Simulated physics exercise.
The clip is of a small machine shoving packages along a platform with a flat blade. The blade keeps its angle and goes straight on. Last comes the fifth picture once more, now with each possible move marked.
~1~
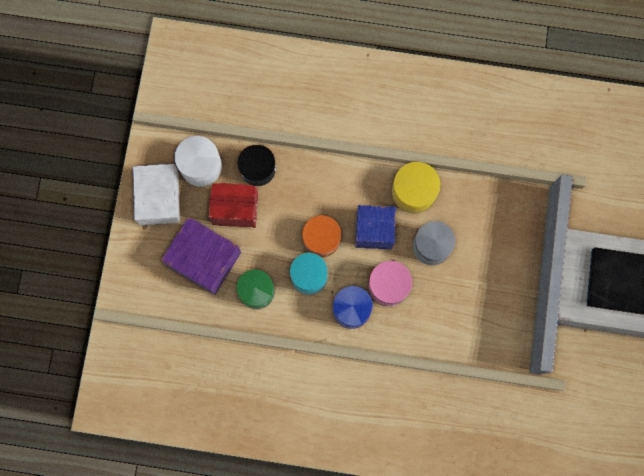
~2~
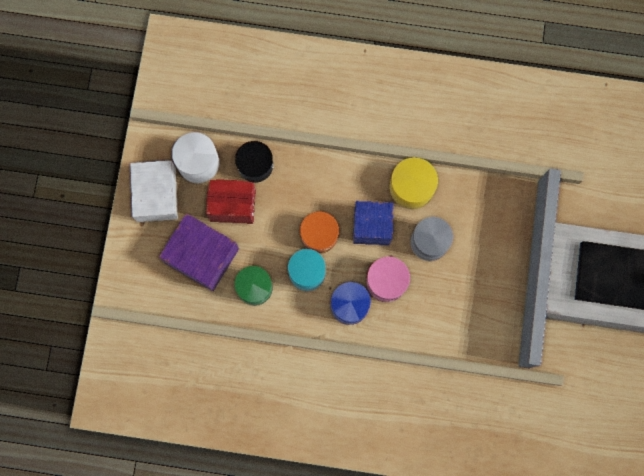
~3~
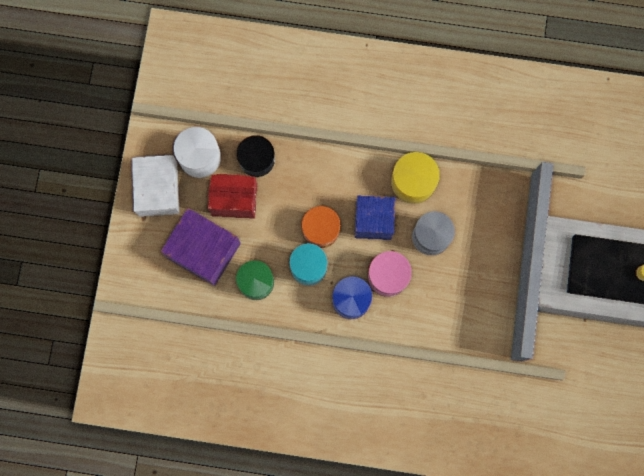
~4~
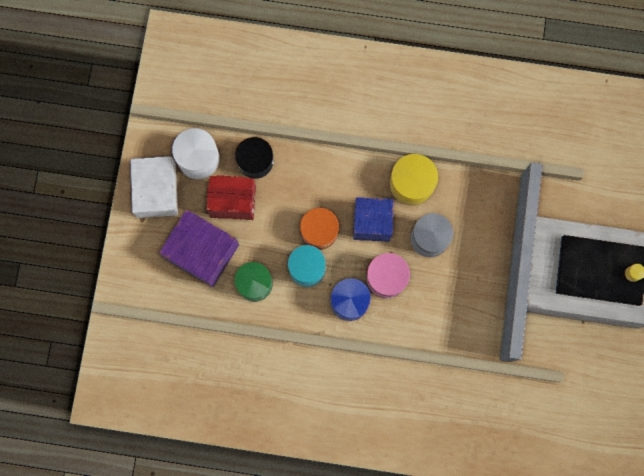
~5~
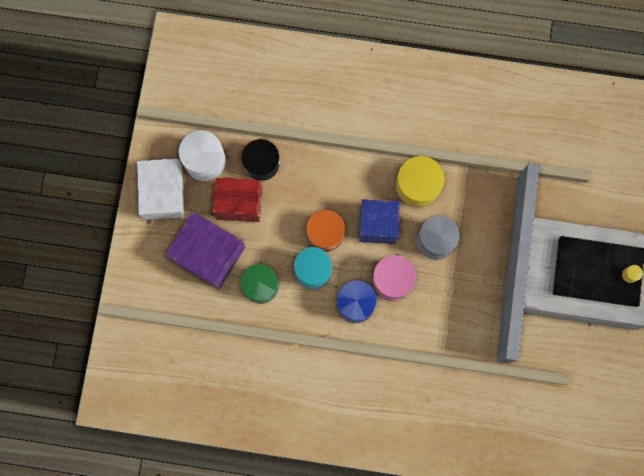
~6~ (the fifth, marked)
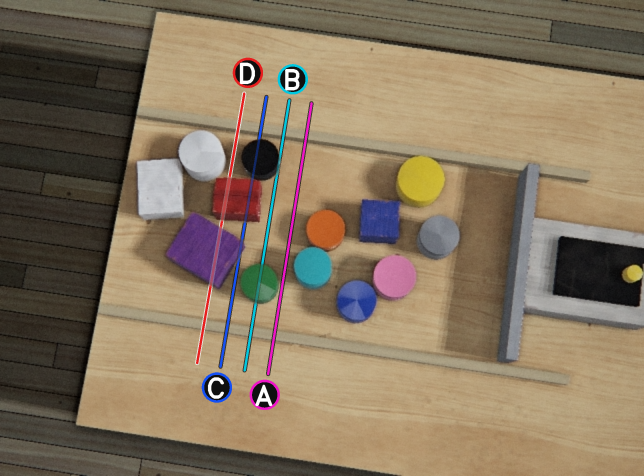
A small machine with a flat gray blade edged left along a wooden platform toward a cluster of colorful round and square pieces, which stayed in place as the gap narrowed slightly.
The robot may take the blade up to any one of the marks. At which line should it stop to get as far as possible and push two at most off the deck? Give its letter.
Stop at D.
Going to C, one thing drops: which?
It is the white crate.
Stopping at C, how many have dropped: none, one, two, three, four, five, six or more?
By then, one.
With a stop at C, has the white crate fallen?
Yes.
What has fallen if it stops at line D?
It is the white crate.
On the copy, A at (290, 235); B at (268, 232); C at (244, 228); D at (221, 225).
On D. First, robot (481, 254); yellow canister (391, 178); pink pail (380, 272).
Then, robot (372, 238); purple crate (199, 250); red parcel (210, 196).
Finally, robot (289, 225); white crate over the edge; white canister (130, 145); one fallen.
By contrast, A is within the limit but short; B is within the limit but short; C is within the limit but short.
